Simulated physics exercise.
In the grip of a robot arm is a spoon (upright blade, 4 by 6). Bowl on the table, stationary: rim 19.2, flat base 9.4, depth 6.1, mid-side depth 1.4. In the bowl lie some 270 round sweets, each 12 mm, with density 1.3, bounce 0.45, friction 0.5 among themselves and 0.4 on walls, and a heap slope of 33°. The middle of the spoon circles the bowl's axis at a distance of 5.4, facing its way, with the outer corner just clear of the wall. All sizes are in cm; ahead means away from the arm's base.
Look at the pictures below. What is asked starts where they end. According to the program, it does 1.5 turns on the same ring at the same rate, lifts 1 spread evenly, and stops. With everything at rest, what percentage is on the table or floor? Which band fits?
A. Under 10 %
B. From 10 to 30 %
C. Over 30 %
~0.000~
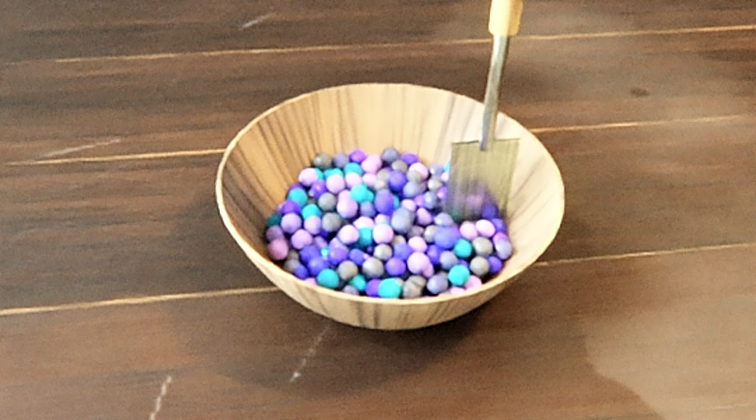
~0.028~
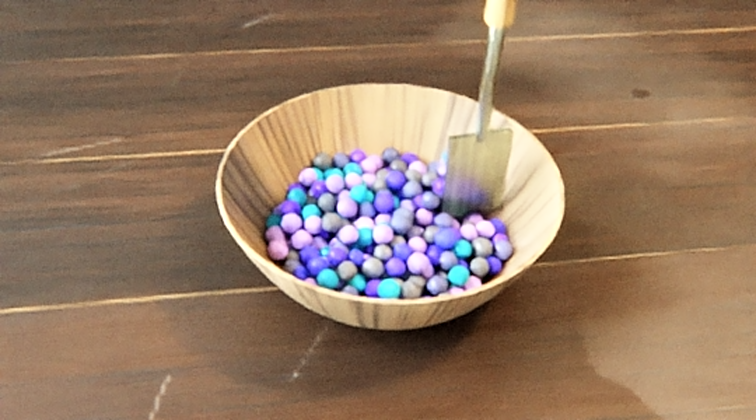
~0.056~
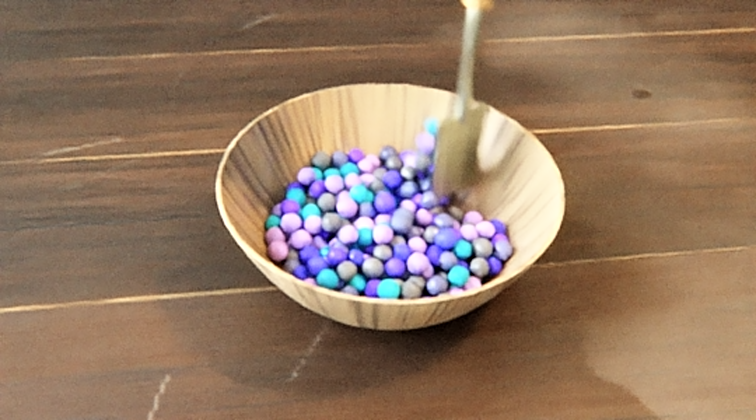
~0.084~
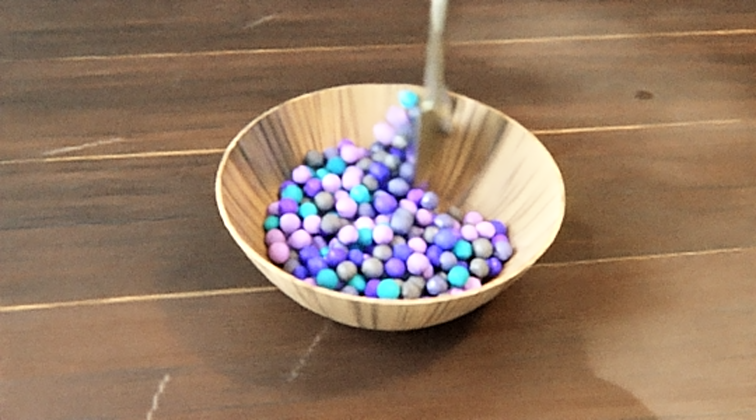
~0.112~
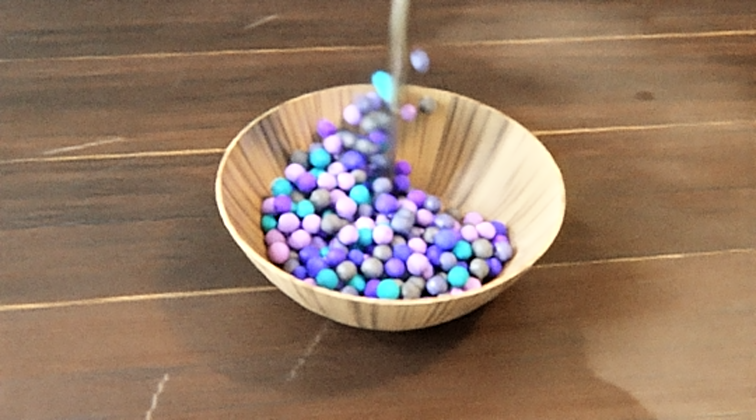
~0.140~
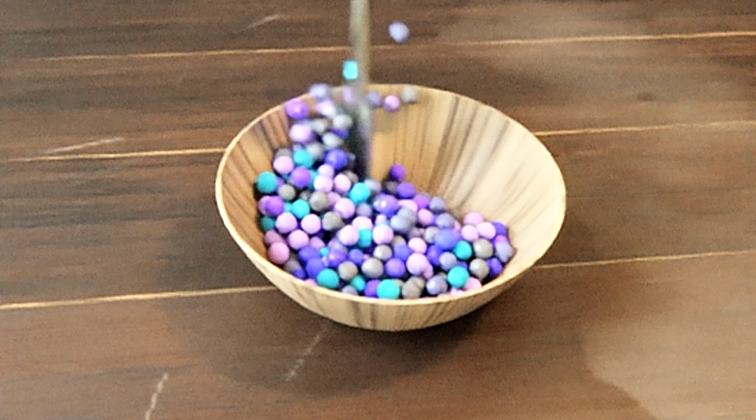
Answer: B.
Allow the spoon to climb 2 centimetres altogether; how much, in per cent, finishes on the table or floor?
Result: Roughly 15 %.
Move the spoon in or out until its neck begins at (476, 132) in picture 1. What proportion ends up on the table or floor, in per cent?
Table or floor share: Near 25 %.
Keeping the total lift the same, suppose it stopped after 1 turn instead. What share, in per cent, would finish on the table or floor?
20 %.
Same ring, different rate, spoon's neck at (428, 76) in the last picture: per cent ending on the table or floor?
About 10 per cent.
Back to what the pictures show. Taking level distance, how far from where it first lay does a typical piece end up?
Reading: Around 5 cm.
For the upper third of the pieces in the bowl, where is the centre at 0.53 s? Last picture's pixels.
Centre estimate: (391, 178).
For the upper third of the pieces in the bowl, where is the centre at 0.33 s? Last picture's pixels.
(435, 265), roughly.
By 0.33 s, 271° round, highest piece 10 above the table; 239 in the bowl, 8 on the table or floor, 21 in flight or on the tool.
By 0.53 s, 79° round, highest piece 8 above the table; 215 in the bowl, 41 on the table or floor, 12 in flight or on the tool.
By 0.82 s, 180° round, highest piece 4 above the table; 212 in the bowl, 56 on the table or floor.
By 1.52 s, 180° round, highest piece 4 above the table; 212 in the bowl, 56 on the table or floor.
Final count, 212 in the bowl, 56 on the table or floor. That is 21 % on the table or floor.
